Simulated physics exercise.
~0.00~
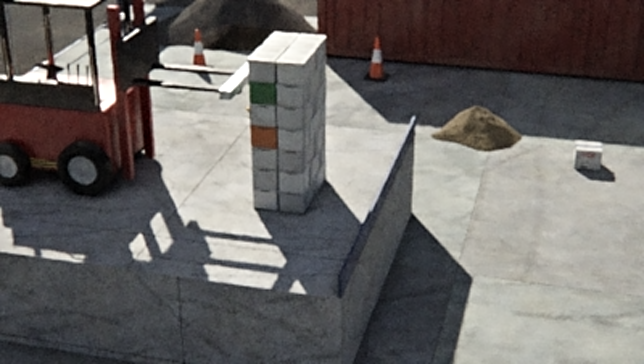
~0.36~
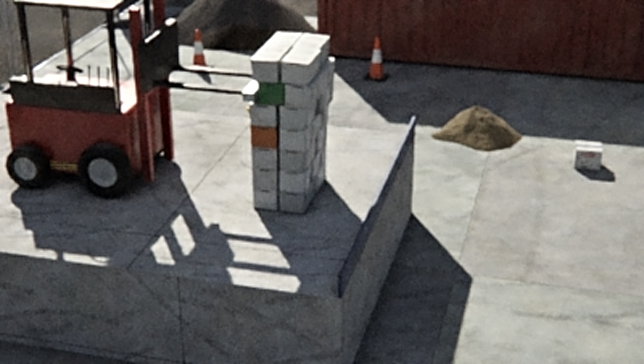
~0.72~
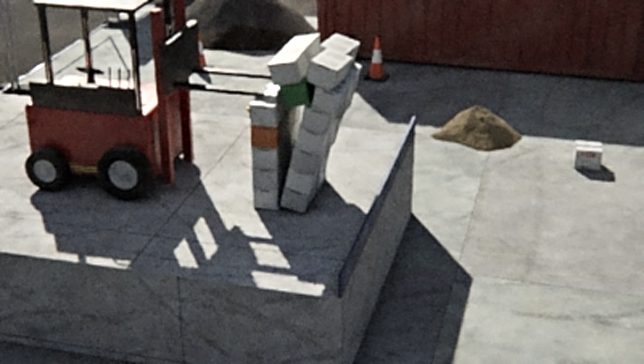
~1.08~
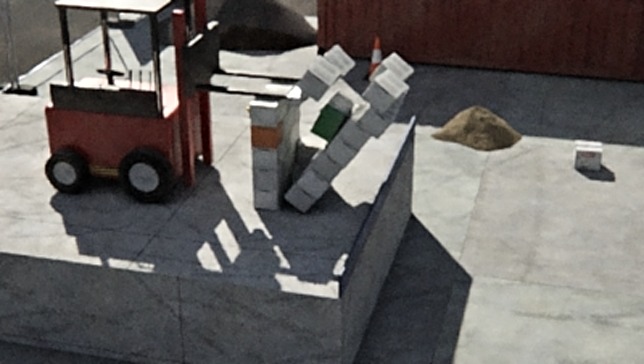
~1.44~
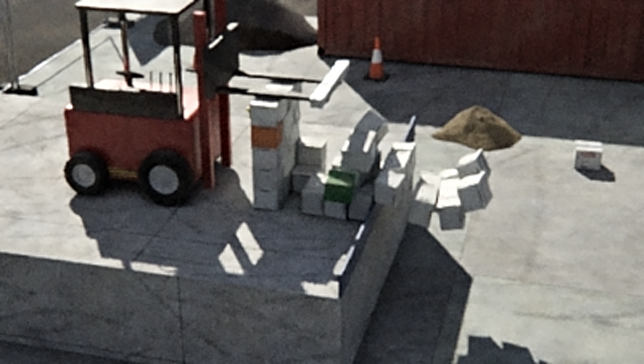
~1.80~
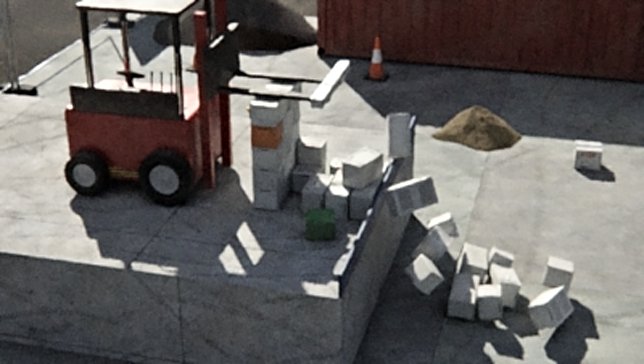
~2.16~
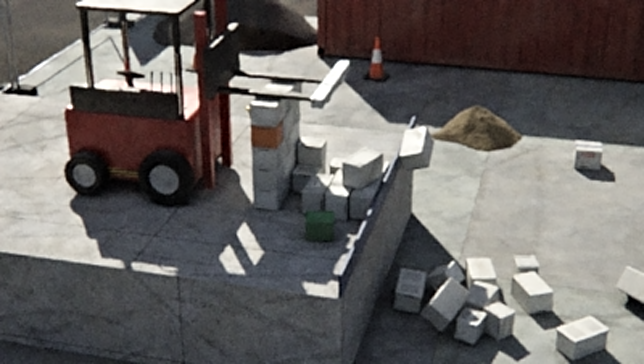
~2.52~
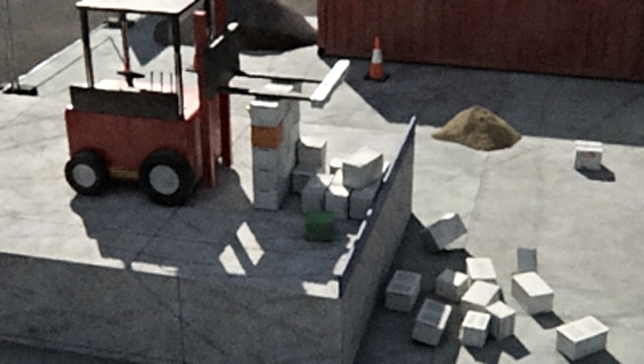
A red forklift pushed a beam into a stack of pale blocks on a concrete dock, toppling much of it to the right; many tumbled over the edge onto the ground, while the green one stayed on the dock and the orange one never moved.
